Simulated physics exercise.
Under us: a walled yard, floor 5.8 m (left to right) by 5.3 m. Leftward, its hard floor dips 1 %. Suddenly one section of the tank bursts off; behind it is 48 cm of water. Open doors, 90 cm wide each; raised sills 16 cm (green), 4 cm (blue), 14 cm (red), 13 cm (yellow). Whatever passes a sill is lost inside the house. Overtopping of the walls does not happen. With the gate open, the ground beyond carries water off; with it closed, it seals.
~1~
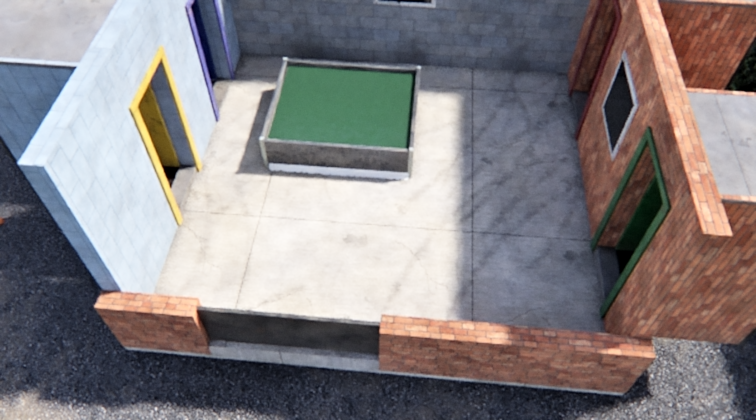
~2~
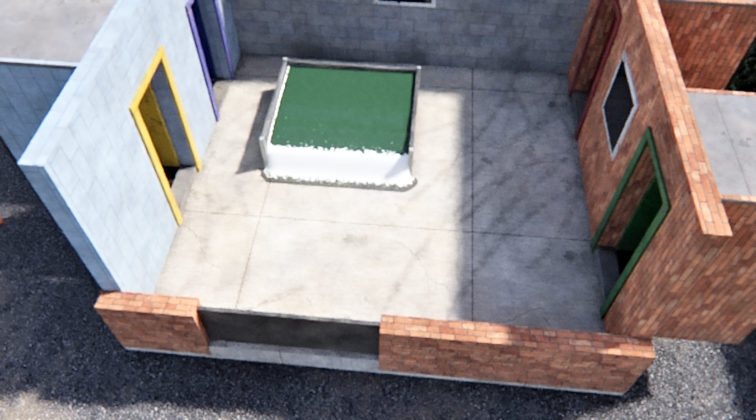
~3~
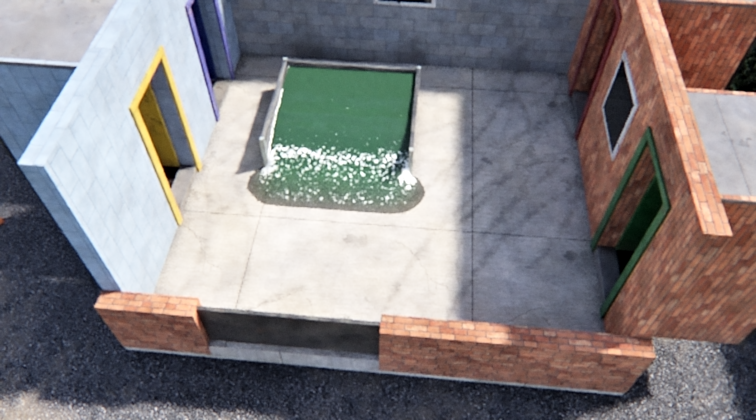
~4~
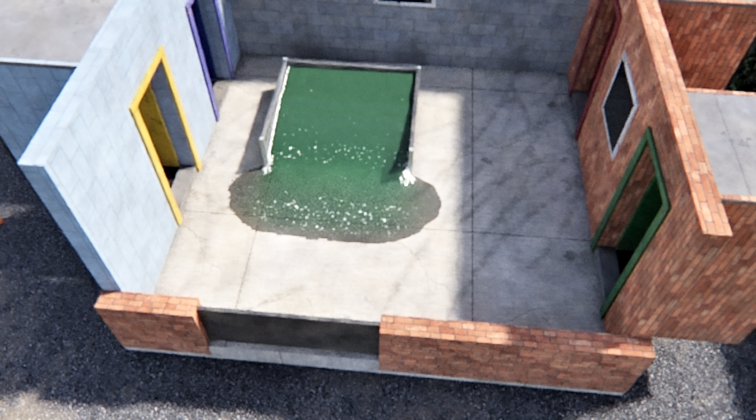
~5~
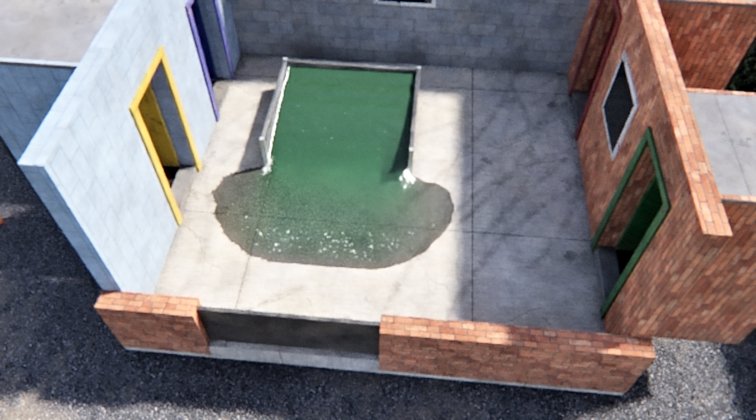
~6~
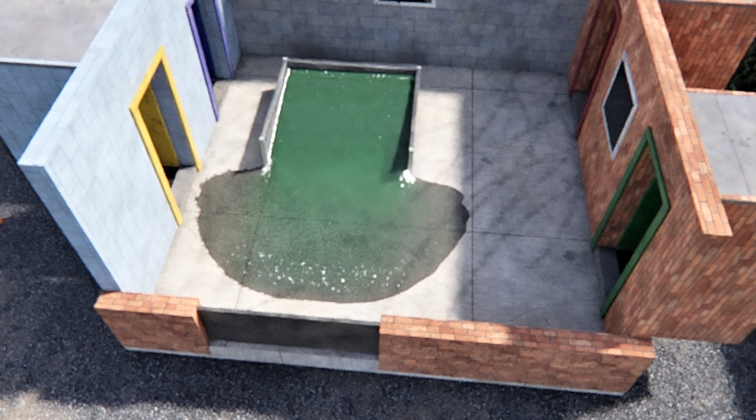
Green water bursting through the near side of a raised tank and spreading in a widening rounded pool across a walled yard's pale floor.
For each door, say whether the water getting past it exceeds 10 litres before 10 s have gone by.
Outcome: Green door: The inflow ends up lower than the cap; blue door: The inflow ends up higher than the cap; red door: The inflow ends up lower than the cap; yellow door: The inflow ends up lower than the cap.
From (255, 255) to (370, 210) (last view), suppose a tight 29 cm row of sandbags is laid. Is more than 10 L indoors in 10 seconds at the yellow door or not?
Then, at yellow, the limit is surpassed.
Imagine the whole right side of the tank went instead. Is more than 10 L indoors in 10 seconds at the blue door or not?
Blue: Exceeds.
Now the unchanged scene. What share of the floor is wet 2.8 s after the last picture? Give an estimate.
I'd say around 50 %.
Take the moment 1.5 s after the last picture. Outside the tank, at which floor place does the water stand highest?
Around (158, 323).
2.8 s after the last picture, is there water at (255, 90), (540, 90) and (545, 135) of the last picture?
Point 1: Unreached; point 2: Unreached; point 3: Unreached.
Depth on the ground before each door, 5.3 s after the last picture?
You'd see green at 8 cm, blue at 6 cm, red at 3 cm and yellow at 9 cm.
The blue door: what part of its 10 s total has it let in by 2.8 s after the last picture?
It comes to about 0 per cent.
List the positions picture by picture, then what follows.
In the first frame, still water, 48 cm deep, in the tank at (345, 106).
In the second frame, the front is at (410, 184), 1.1 m from the gap at (338, 161); 0.4 m2 of floor is under water; 48 cm left at the back of the tank.
In the third frame, the front is at (417, 197), 1.3 m from the gap at (338, 163); 1.4 m2 of floor is under water; 48 cm left at the back of the tank.
In the fourth frame, the front is at (237, 203), 1.6 m from the gap at (338, 164); 2.8 m2 of floor is under water; 48 cm left at the back of the tank.
In the fifth frame, the front is at (400, 257), 1.8 m from the gap at (338, 164); 4.1 m2 of floor is under water; 47 cm left at the back of the tank.
In the sixth frame, the front is at (259, 285), 2.2 m from the gap at (338, 164); 5.7 m2 of floor is under water; 40 cm left at the back of the tank.
Then, 0.7 s after the last picture water covers 40 % of the floor and is deepest (30 cm) near (300, 335); green door not reached, blue door not reached, red door not reached, yellow door 4 cm at the sill, 0 L in.
Then, 1.5 s after the last picture water covers 45 % of the floor and is deepest (38 cm) near (158, 323); green door not reached, blue door not reached, red door not reached, yellow door 3 cm at the sill, 0 L in.
Then, 2.8 s after the last picture water covers 50 % of the floor and is deepest (23 cm) near (144, 322); green door 14 cm at the sill, 0 L in, blue door not reached, red door not reached, yellow door 12 cm at the sill, 0 L in.
Then, 5.3 s after the last picture water covers 90 % of the floor and is deepest (20 cm) near (236, 71); green door 8 cm at the sill, 0 L in, blue door 6 cm at the sill, 1 L in, red door 3 cm at the sill, 0 L in, yellow door 9 cm at the sill, 0 L in.
Then, 9.3 s after the last picture water covers 95 % of the floor and is deepest (13 cm) near (319, 70); green door 3 cm at the sill, 0 L in, blue door 9 cm at the sill, 50 L in, red door 7 cm at the sill, 0 L in, yellow door 6 cm at the sill, 0 L in.
